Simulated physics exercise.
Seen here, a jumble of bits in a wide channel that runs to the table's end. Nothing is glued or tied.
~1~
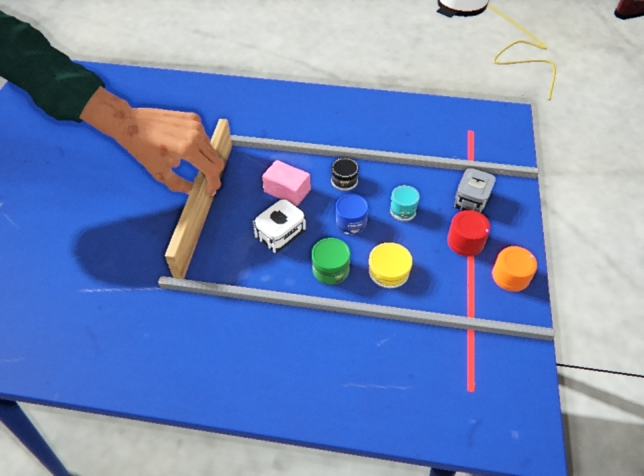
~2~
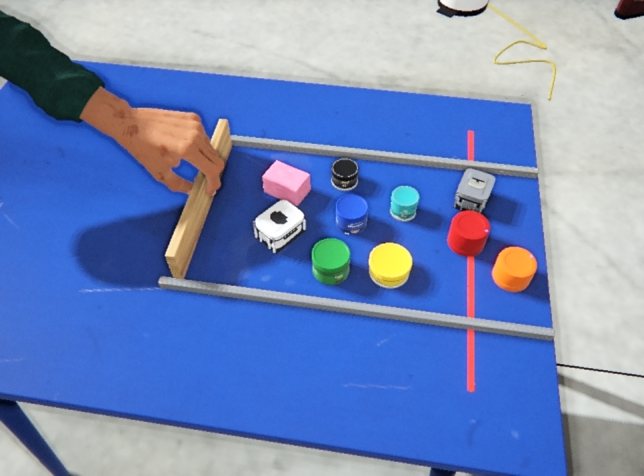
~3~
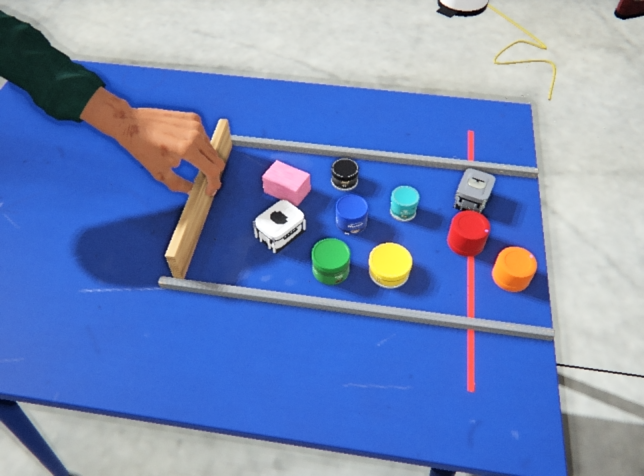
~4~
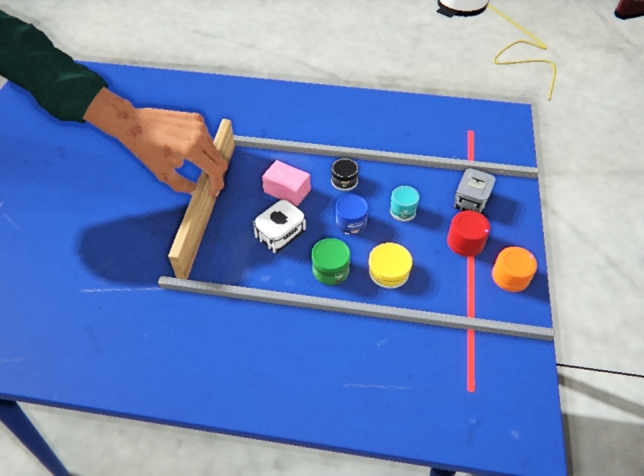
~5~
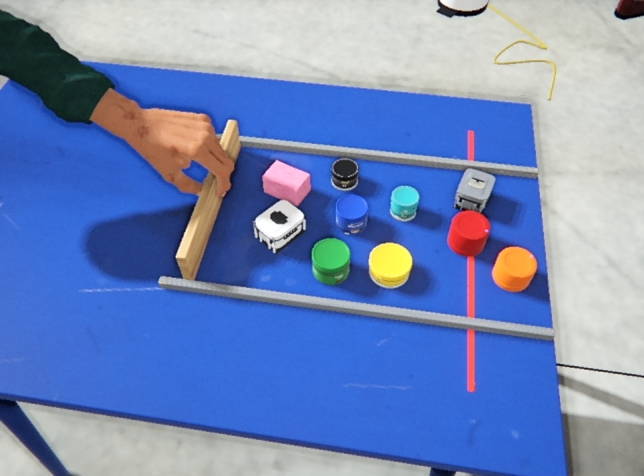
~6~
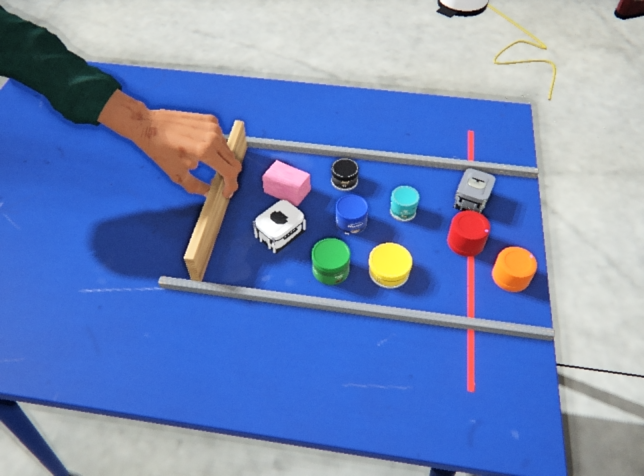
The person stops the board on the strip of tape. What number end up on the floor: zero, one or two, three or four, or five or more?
Here the number that fall off is one or two.
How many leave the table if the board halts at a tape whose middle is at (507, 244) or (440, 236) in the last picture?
Down on the floor: 6 and 0.
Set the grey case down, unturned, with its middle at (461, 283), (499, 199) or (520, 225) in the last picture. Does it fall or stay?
The grey case survives; survives; comes down.
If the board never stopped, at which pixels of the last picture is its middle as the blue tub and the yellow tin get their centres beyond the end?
For the blue tub at (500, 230), for the yellow tin at (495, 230).
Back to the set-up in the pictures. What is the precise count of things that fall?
The count is 2.
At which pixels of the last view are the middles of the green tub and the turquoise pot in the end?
The green tub at (493, 281), the turquoise pot at (529, 216).
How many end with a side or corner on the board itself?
It touches 4.
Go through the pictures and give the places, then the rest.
In the first frame, orange lid (514, 269); grey case (474, 192); red lid (469, 234); board (203, 194); tape (471, 239).
In the second frame, grey case (474, 192); board (203, 194).
In the third frame, red lid (469, 234); yellow tin (390, 266).
In the fourth frame, orange lid (514, 269); white case (280, 226).
In the fifth frame, grey case (474, 192); green tub (331, 262).
In the sixth frame, orange lid (514, 269); grey case (474, 192); red lid (469, 234); board (220, 196); tape (471, 239).
Soon after, none off yet; orange lid at rest near (514, 269); grey case at rest near (474, 192); red lid at rest near (469, 234).
In the end, the number that fall off is one or two; gone, red lid and orange lid.
